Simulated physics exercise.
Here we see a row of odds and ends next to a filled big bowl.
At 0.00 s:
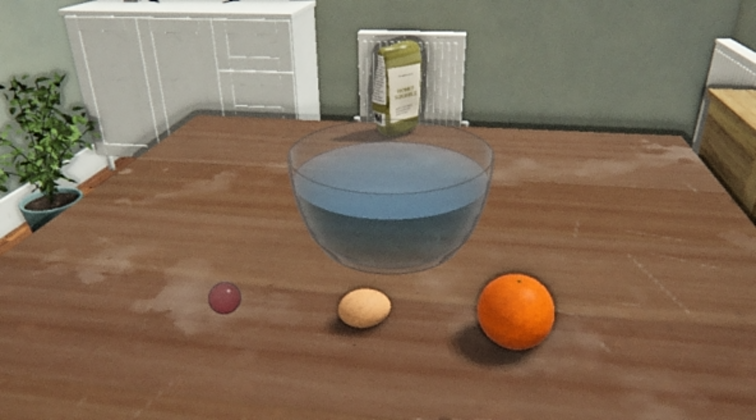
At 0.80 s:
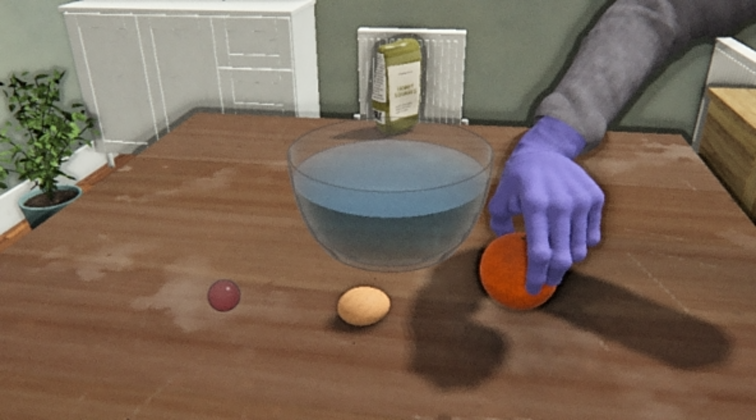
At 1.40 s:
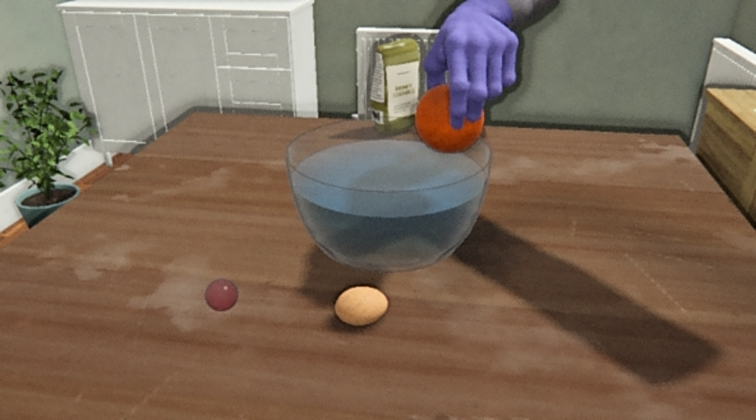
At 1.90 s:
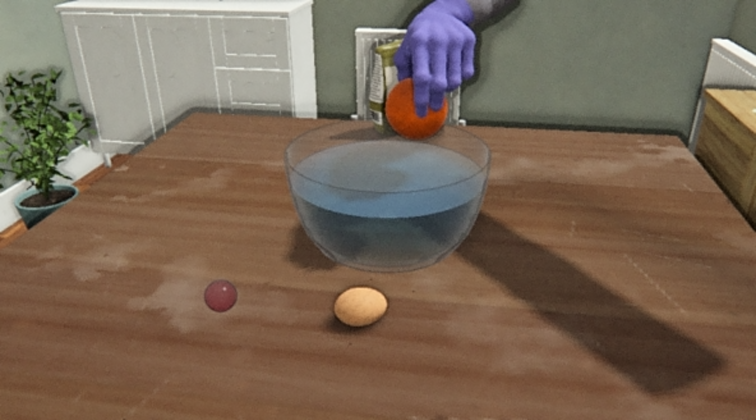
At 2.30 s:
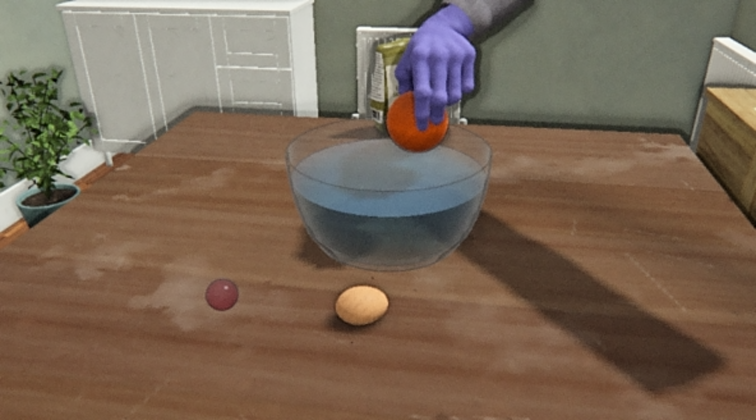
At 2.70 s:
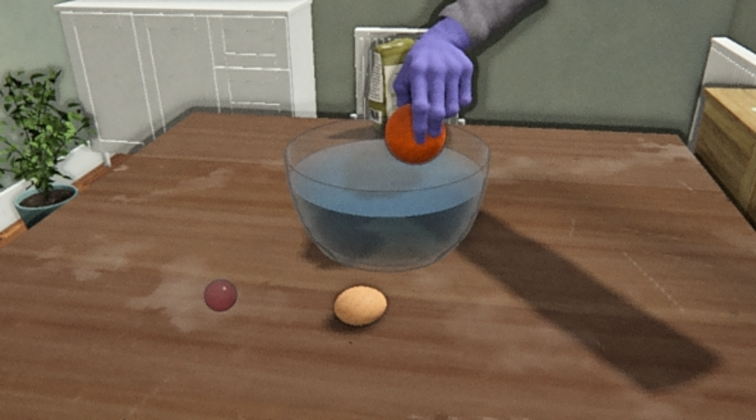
A purple hand picking up an orange beside an egg and a marble, carrying it over a glass bowl of water and lowering it.
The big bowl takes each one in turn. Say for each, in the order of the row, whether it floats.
The left one goes under, the middle one goes under and the right one keeps afloat.
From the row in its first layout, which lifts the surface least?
That would be the piece at the far left.
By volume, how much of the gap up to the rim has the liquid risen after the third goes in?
I'd put it near 16 per cent.
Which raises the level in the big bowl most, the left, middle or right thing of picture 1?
My pick is the rightmost of the three.
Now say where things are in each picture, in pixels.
In the first frame, the row from the left; glass marble (225, 298); egg (365, 308); orange (516, 311).
In the second frame, a hand picks up the orange; orange (519, 270); egg (364, 306).
In the third frame, it is carried over; orange (450, 118); glass marble (222, 295).
In the fourth frame, it is above the big bowl; orange (417, 108); egg (361, 306).
In the fifth frame, it comes down; orange (418, 121); glass marble (223, 295).
In the sixth frame, it is just over the surface; glass marble (221, 296); egg (361, 306); orange (416, 133).
By 4.0 s, the orange rides on the surface.
By 8.0 s, the egg sinks.
By 12.0 s, the glass marble sinks; afloat, orange.
